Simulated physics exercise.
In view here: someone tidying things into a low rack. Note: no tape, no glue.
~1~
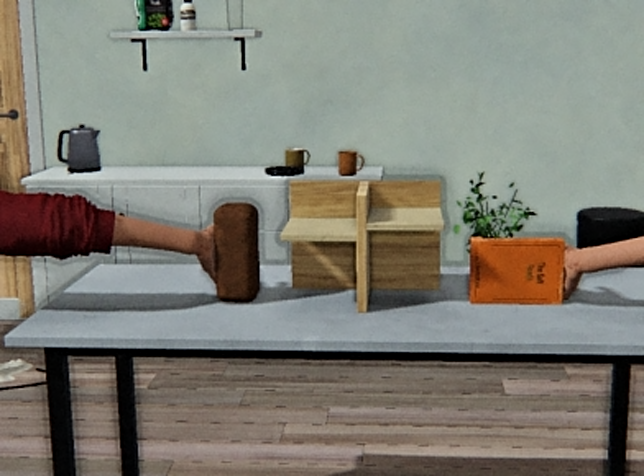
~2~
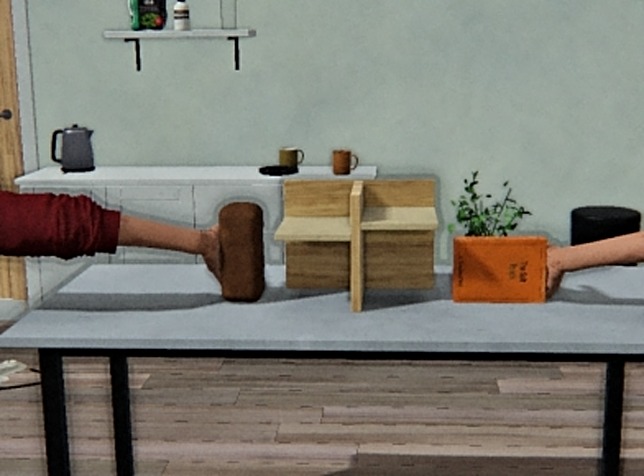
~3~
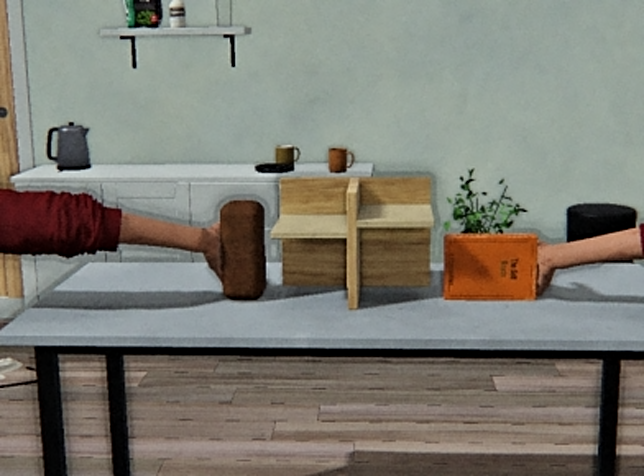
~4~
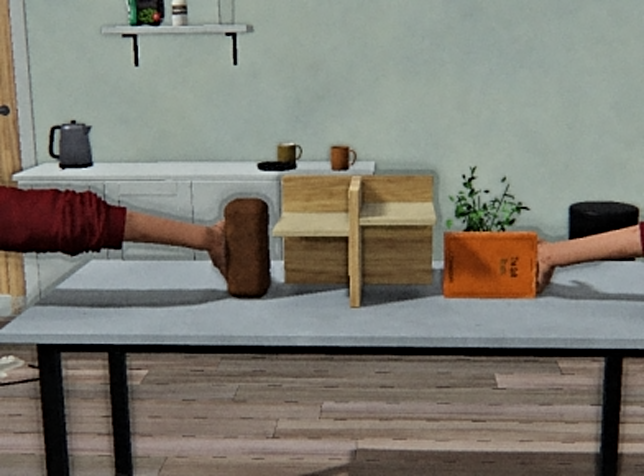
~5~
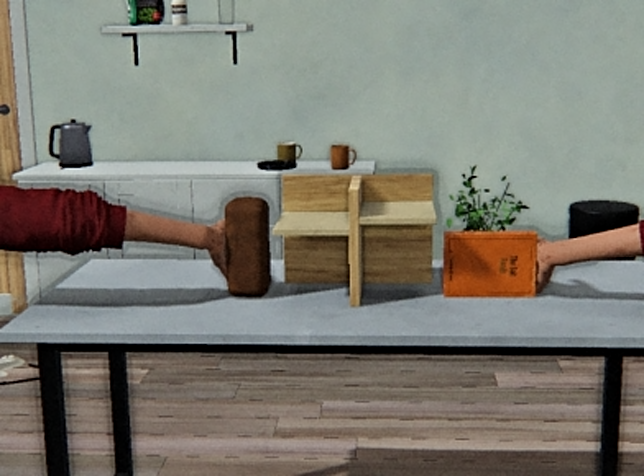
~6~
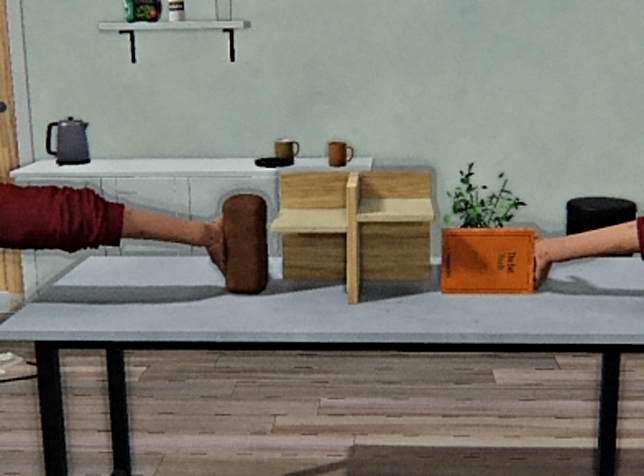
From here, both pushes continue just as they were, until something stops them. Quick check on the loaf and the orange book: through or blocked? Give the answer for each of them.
Loaf: Blocked; orange book: Through.
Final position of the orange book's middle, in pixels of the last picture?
About (411, 261).
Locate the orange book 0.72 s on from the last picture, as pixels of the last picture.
(440, 261).
Then, 0.34 s after the last picture, loaf stopped at the opening near (255, 244); orange book sliding up to the opening near (472, 261).
Then, 0.72 s after the last picture, loaf stopped at the opening near (255, 244); orange book part of the way in near (440, 261).
Then, 1.04 s after the last picture, loaf stopped at the opening near (255, 244); orange book all the way in near (413, 261).
At rest, the loaf catches on the edge, near (255, 244); the orange book slides in, near (410, 261).
